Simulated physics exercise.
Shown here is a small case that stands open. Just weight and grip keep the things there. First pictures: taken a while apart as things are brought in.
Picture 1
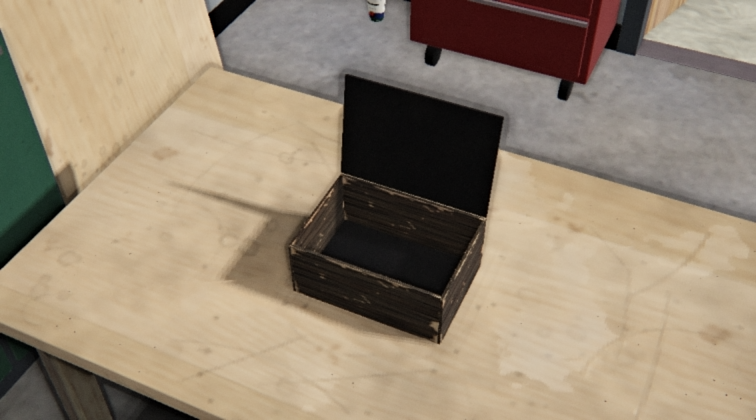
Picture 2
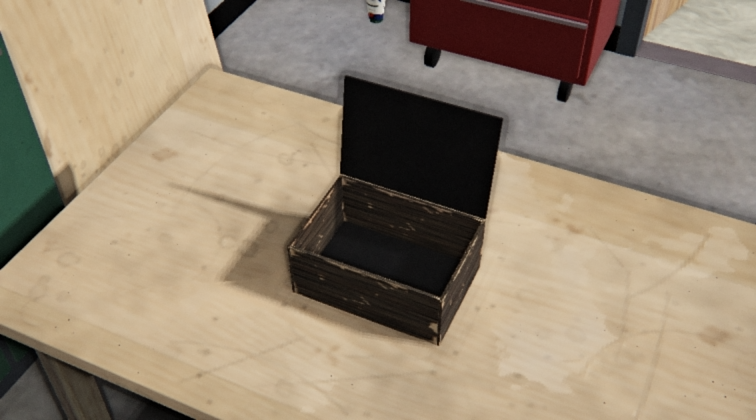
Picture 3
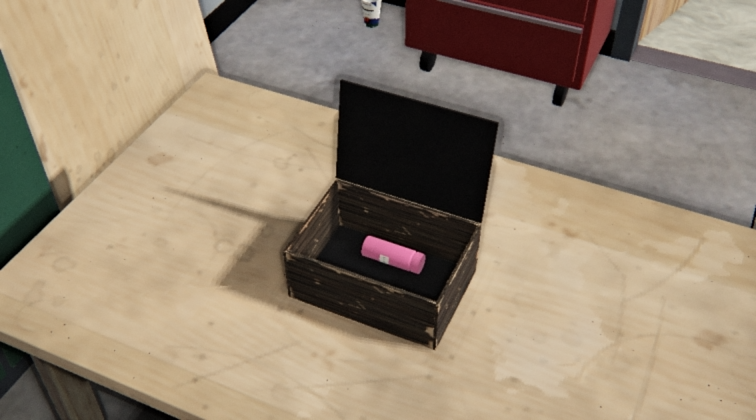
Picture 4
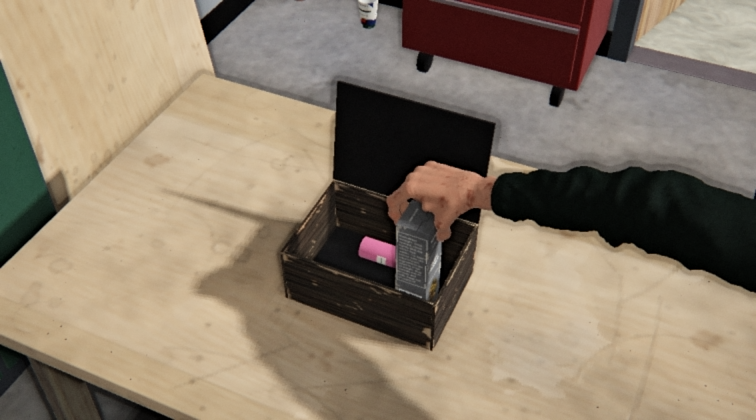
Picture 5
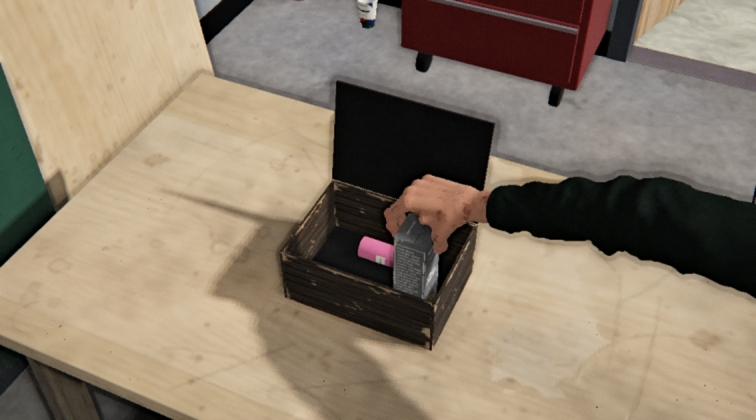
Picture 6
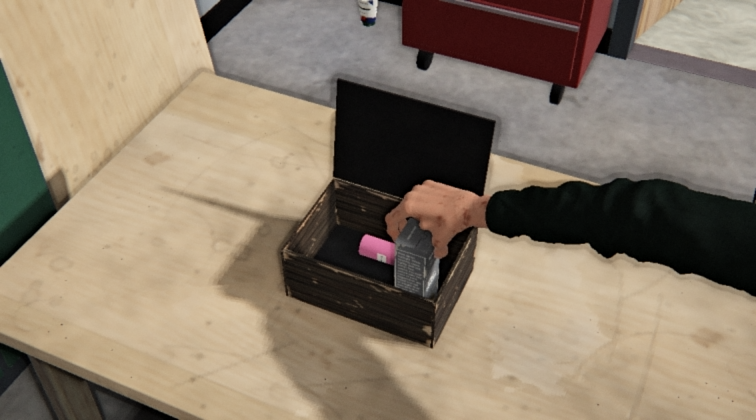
A hand in a dark sleeve reaches in from the right and lowers a grey carton into an open dark wooden box, after a pink cylinder has appeared inside. The box, its black lid raised, sits on a pale wooden table seen from above, with a red cabinet behind on grey floor. The view shifts very slightly, and the hand still grips the carton beside the pink cylinder.
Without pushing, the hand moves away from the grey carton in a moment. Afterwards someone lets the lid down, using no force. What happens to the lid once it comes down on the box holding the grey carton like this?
It stays raised.
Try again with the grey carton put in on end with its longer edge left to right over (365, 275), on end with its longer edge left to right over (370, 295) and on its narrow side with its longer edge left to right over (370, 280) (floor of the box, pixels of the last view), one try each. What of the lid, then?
With the first placement it remains raised; with the second it remains raised; with the third it settles down.
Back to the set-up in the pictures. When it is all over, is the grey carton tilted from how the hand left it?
In the end, it keeps its orientation.
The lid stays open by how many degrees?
Some 40° above the rim.
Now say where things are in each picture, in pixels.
The last thing is not in view yet, in the first picture.
The last thing is not in view yet, in the second picture.
The last thing is not in view yet; pink shaker (393, 255), in the third picture.
Coming down; grey carton (419, 263), in the fourth picture.
Coming down; grey carton (416, 274), in the fifth picture.
Put in, still held; grey carton (417, 278), in the sixth picture.
Then, 1.10 s after the last picture, lid starting down.
Then, 1.50 s after the last picture, lid 65° above the rim.
Then, 1.70 s after the last picture, lid 49° above the rim.
At rest, lid 38° above the rim; both in place. Seen from the same camera at the end, grey carton near (417, 278).
